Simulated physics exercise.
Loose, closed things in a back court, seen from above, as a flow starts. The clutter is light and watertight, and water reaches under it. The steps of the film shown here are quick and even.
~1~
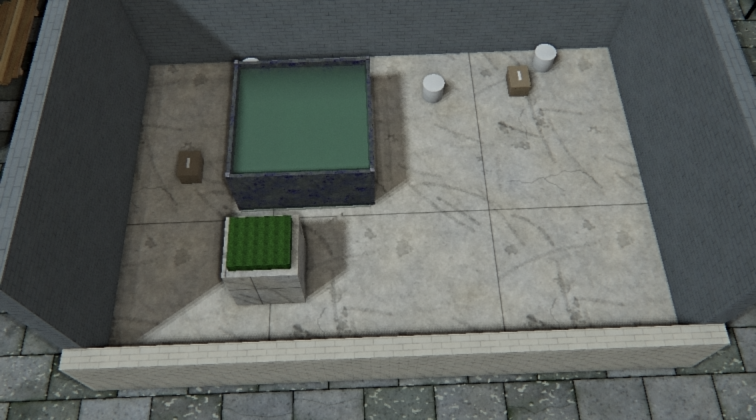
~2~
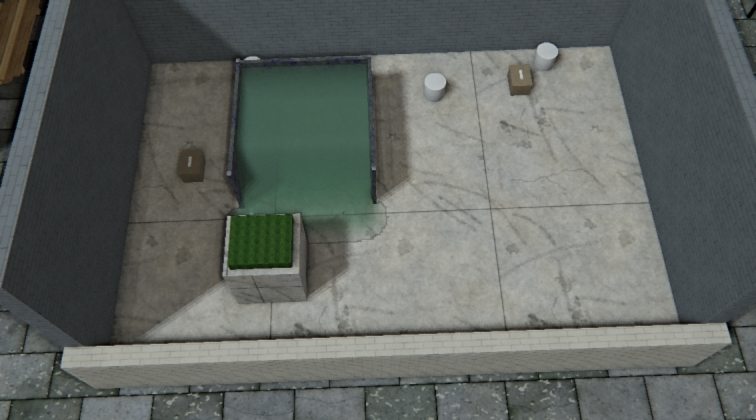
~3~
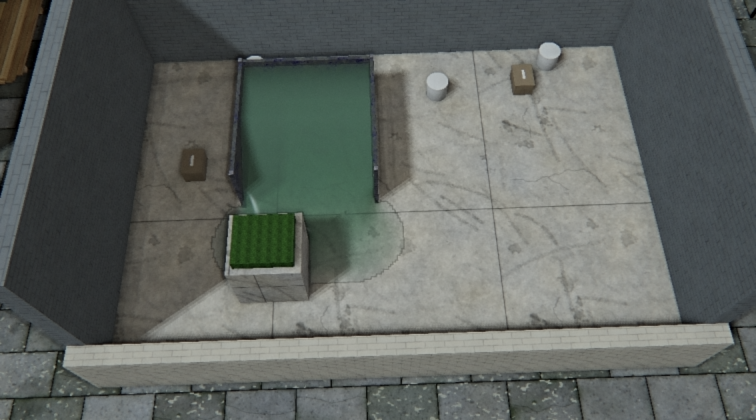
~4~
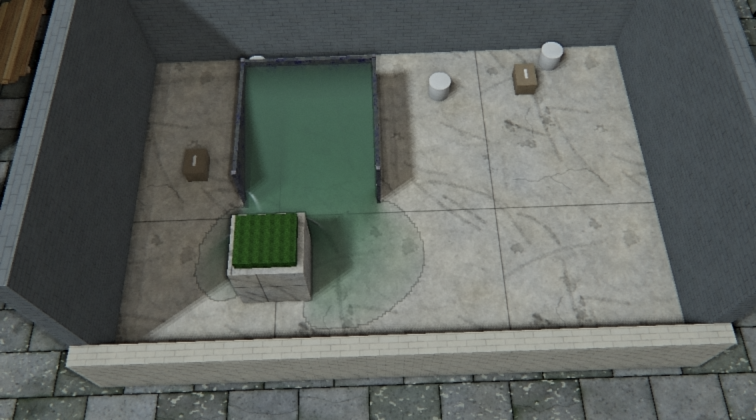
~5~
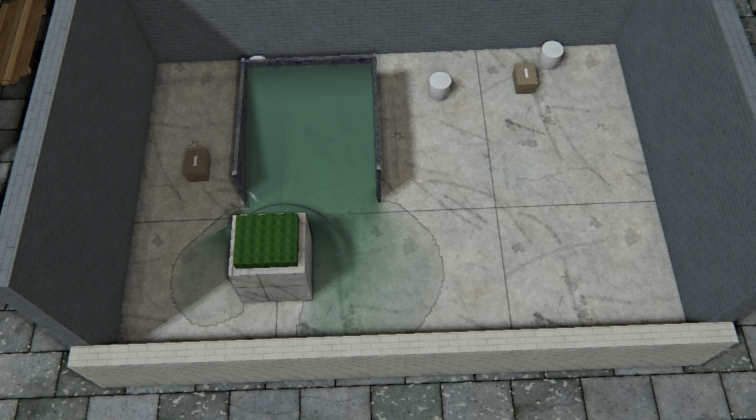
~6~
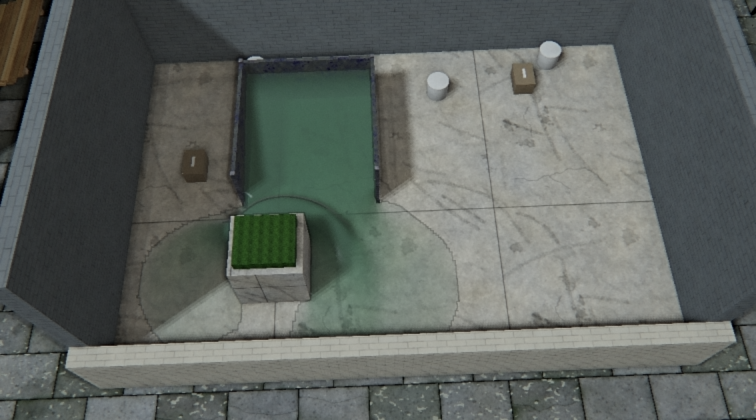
Green water flows out of an open-fronted tank and spreads around a grass-topped block.
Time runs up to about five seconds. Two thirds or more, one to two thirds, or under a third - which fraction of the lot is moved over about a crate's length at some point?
Mid band.
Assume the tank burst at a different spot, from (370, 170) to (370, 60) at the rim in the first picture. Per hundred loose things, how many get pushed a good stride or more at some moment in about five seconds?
60 % or thereabouts.
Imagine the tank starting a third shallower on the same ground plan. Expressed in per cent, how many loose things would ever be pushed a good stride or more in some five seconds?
My figure is 0 percent.
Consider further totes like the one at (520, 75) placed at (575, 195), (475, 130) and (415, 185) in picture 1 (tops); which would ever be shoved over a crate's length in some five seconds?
In sequence: Pushed clear, doesn't go far, doesn't go far.
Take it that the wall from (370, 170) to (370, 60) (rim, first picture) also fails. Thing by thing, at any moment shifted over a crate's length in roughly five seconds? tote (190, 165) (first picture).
My take: It didn't get there.
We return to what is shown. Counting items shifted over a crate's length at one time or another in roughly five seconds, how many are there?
The total is 3.
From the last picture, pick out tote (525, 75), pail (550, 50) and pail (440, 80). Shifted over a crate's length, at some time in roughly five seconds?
In turn: Never so far, swept aside, less than that.
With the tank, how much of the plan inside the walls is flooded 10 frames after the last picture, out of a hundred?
I reckon around 55 per cent.
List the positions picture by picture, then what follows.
In the first frame, a pail at (546, 52) rests on the ground; a pail at (434, 83) rests on the ground; 0 of 5 have shifted.
In the second frame, a pail at (548, 51), on the bottom; a pail at (435, 81), on the bottom; 0 of 5 have shifted.
In the third frame, a pail at (550, 50), on the bottom; a pail at (438, 81), on the bottom; 0 of 5 have shifted.
In the fourth frame, a pail at (553, 50), on the bottom; a pail at (440, 81), on the bottom; 0 of 5 have shifted.
In the fifth frame, a pail at (553, 49) rests on the ground; a pail at (441, 80) rests on the ground; 0 of 5 have shifted.
In the sixth frame, a pail at (551, 49), on the bottom; a pail at (438, 81) rests on the ground; 0 of 5 have shifted.
A moment on, 0 of 5 are well off their spots; 0 afloat.
Next, 0 of 5 are well off their spots; 0 afloat.
Later, 0 of 5 are well off their spots; 0 afloat.
In the end, 3 of 5 are well off their spots, and 3 have been at some point; 0 afloat.
